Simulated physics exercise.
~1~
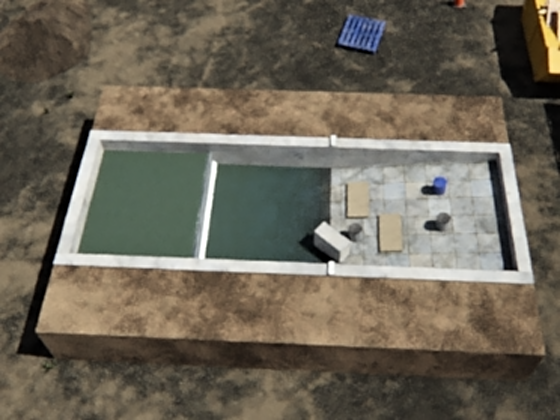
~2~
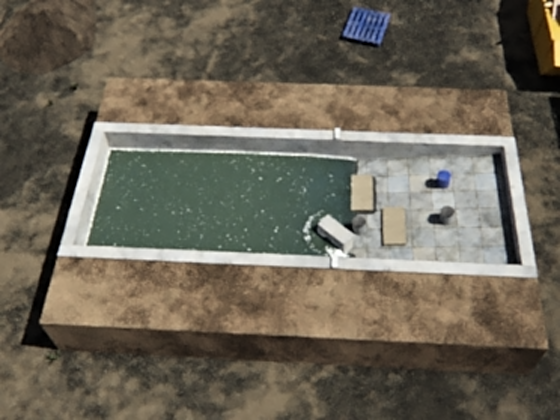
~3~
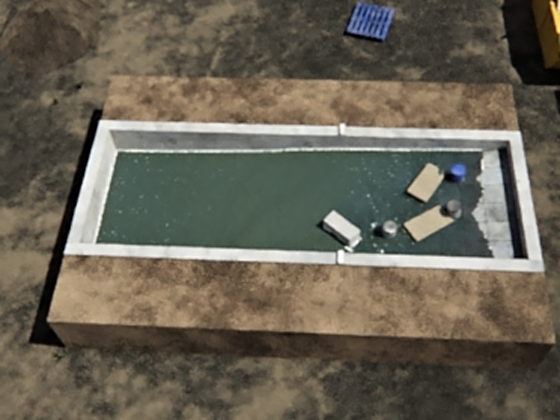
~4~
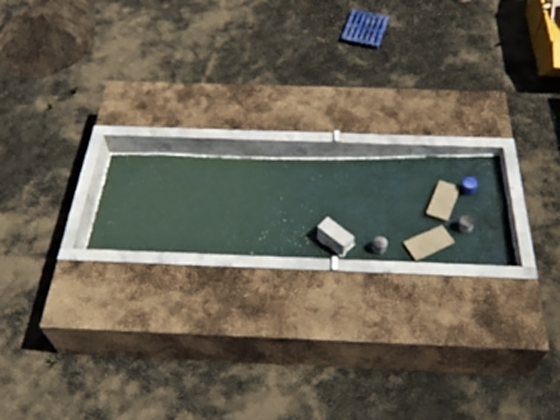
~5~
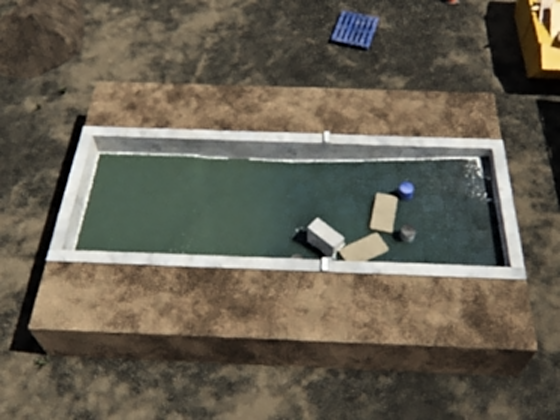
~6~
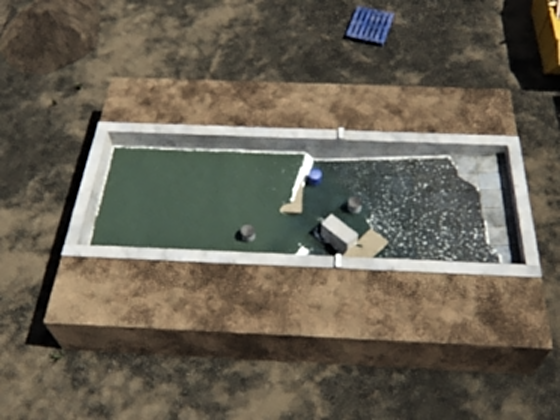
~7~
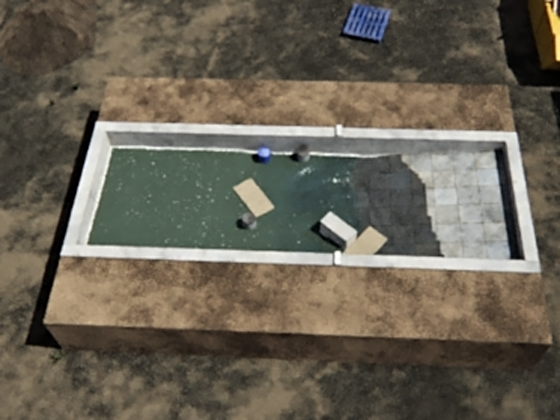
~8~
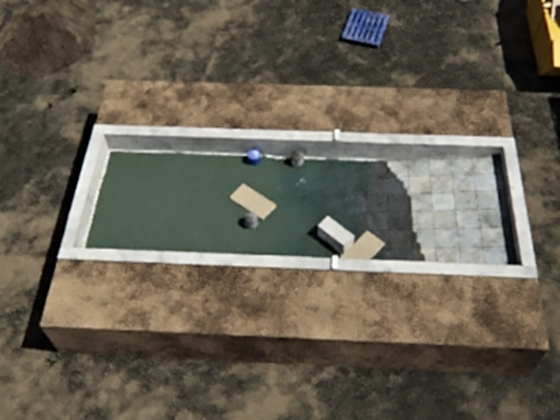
In a pale-walled rectangular basin set in brown earth, green water fills the left part behind a thin white barrier, while two tan slabs, a blue pail and two grey ones rest on the dry tiled slope at right. The barrier vanishes and the water surges right past a tilted white block, flooding the tiles and pushing the loose things rightward. The water then drains back left, carrying them with it. One tan slab stops against the white block on wet, dark tiles, while the blue pail, both grey ones and the other slab float farther left in calming water.
